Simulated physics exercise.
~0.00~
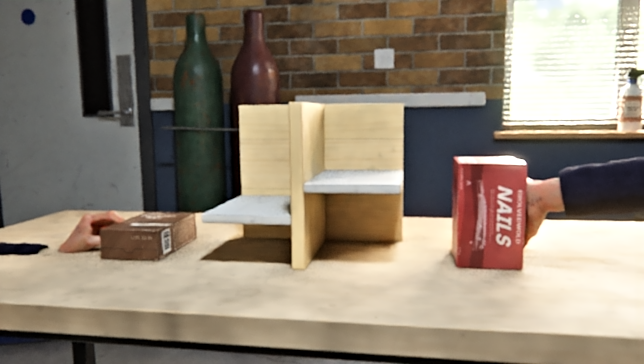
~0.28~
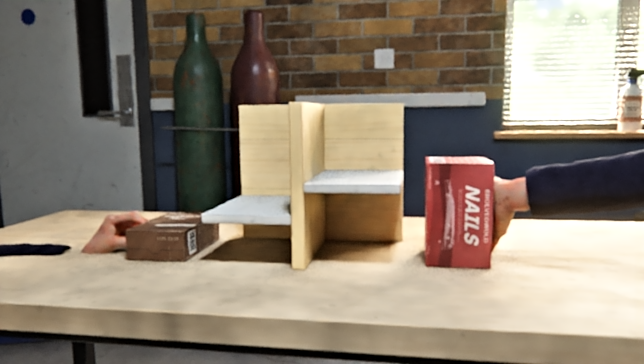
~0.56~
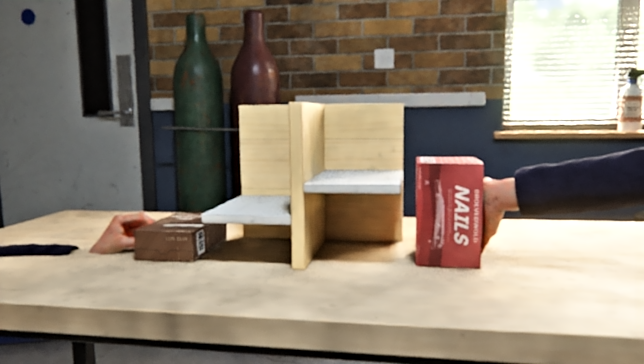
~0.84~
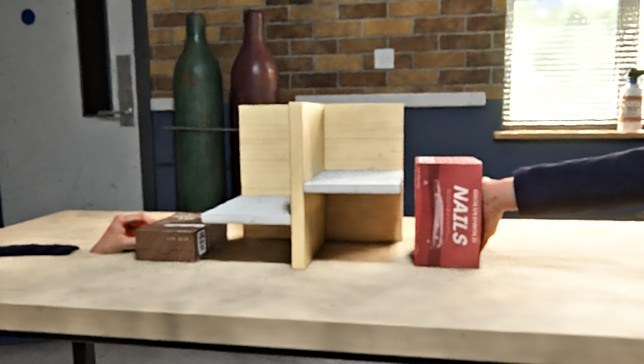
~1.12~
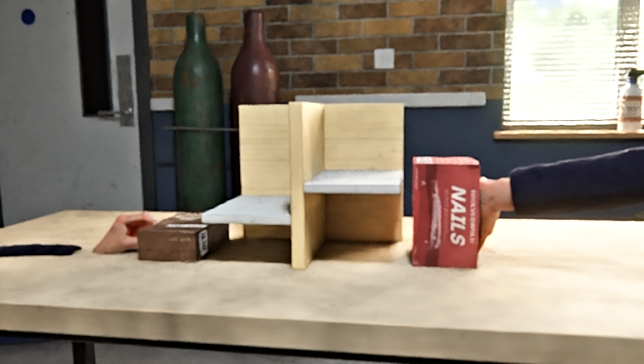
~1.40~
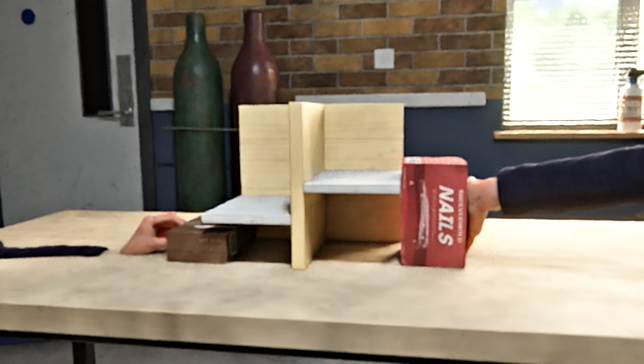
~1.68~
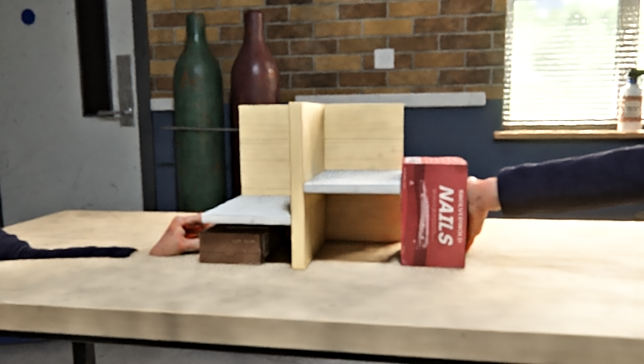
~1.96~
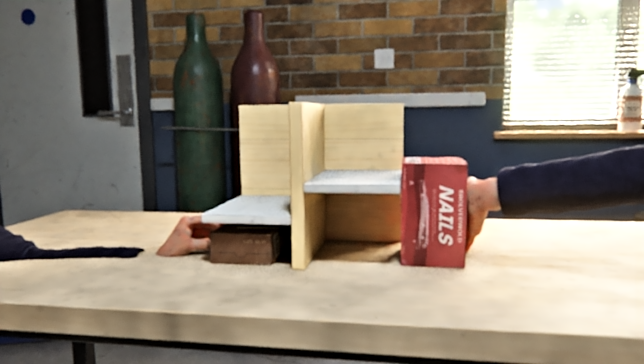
In a room with a brick wall, a still, level view faces a pale tabletop holding a low wooden rack with a white shelf on each side of its upright divider. A hand at the left holds a brown packet lying on its side, and a hand at the right grips an upright red box of nails. Both hands push inward, the packet sliding right and the box moving left. The red box stops at the right opening, too tall for the shelf. The brown packet slides on beneath the lower left shelf and ends under it.
